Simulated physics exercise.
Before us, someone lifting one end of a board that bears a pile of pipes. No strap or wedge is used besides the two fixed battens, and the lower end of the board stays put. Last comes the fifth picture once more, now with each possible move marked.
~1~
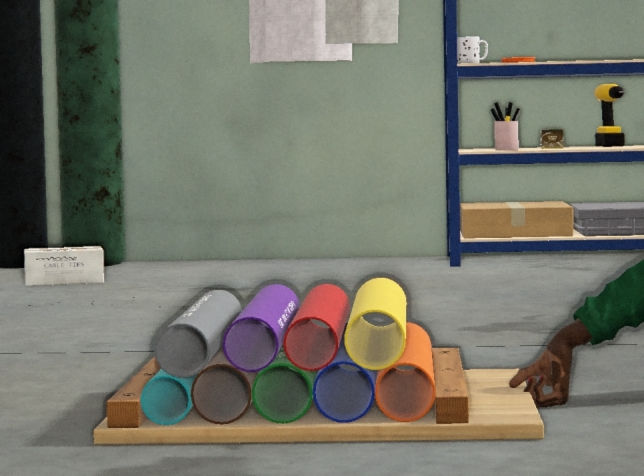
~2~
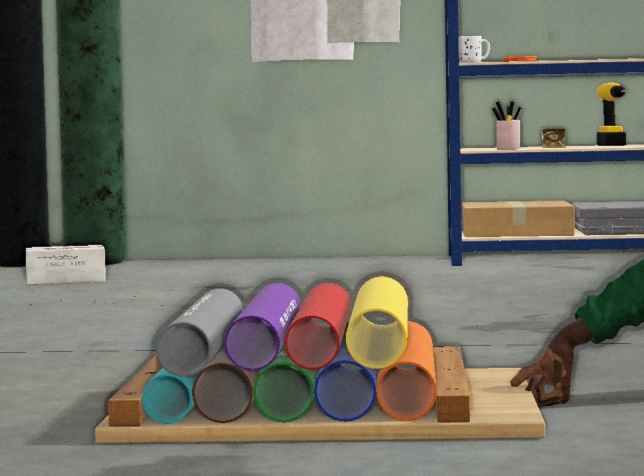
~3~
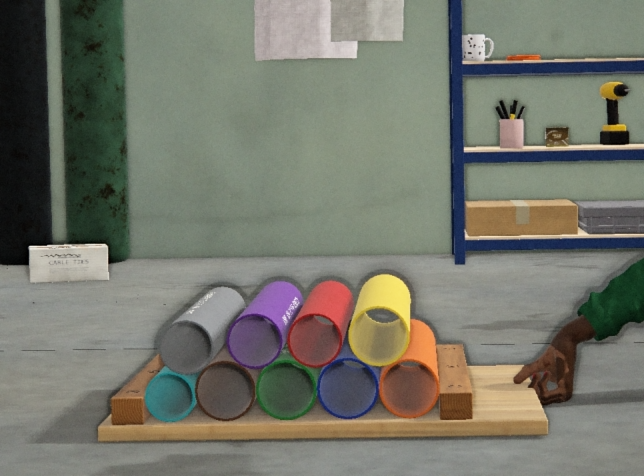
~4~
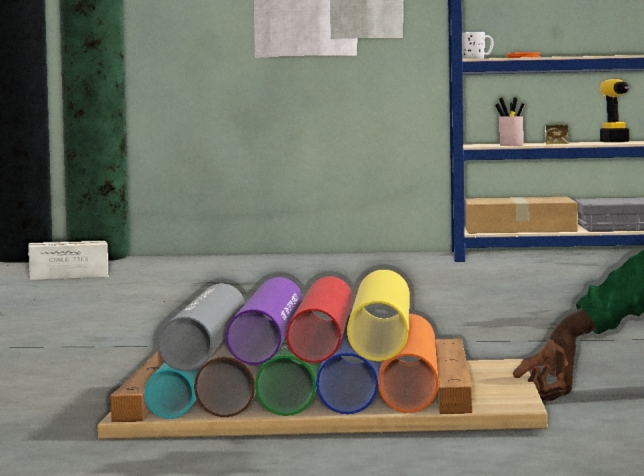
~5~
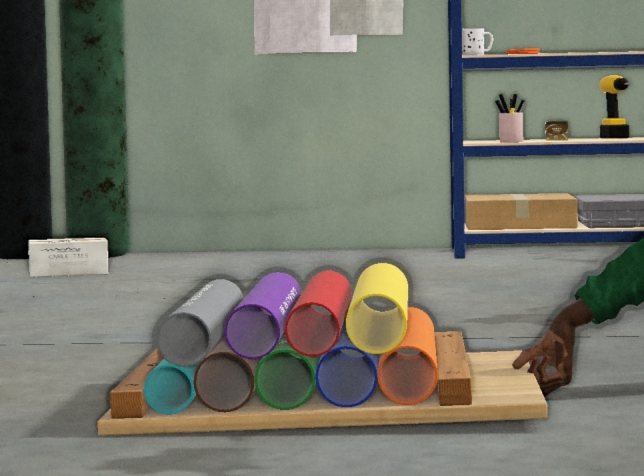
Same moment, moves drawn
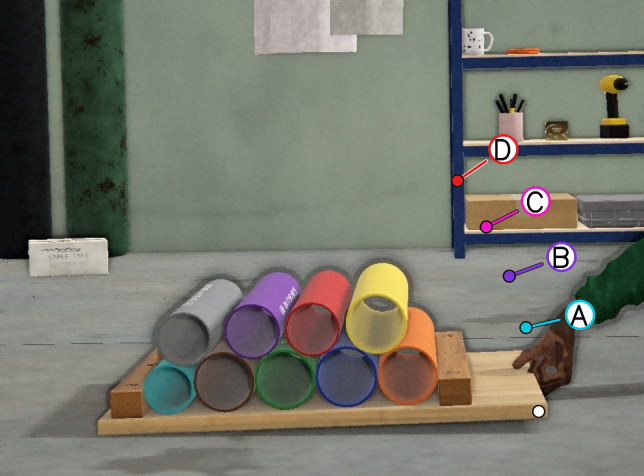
Nine coloured pipes lie stacked between two wooden blocks on a board, seen from the front in a workshop with a pale green wall and blue shelves at right. Grey, purple, red and yellow pipes rest above teal, brown, green, blue and orange ones. A hand in a green sleeve stays at the board's right end while the view drifts slightly and the pile barely moves.
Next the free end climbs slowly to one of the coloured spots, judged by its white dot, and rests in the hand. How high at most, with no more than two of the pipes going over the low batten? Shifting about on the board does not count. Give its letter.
At most to C.
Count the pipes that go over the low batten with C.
The count is one.
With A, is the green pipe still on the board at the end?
Yes, with A.
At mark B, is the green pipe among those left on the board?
The green pipe: Yes.
On the marked copy, A at (526, 327); B at (509, 276); C at (486, 227); D at (457, 181); the white dot at (539, 412).
Taking C. A third of the way, board at 16°.
Two thirds of the way, board at 27°.
When it is over, board at 27°, one over the low batten (grey).
As for the rest, A none over the low batten; B one over the low batten (grey); D four over the low batten (grey, yellow, red, purple).
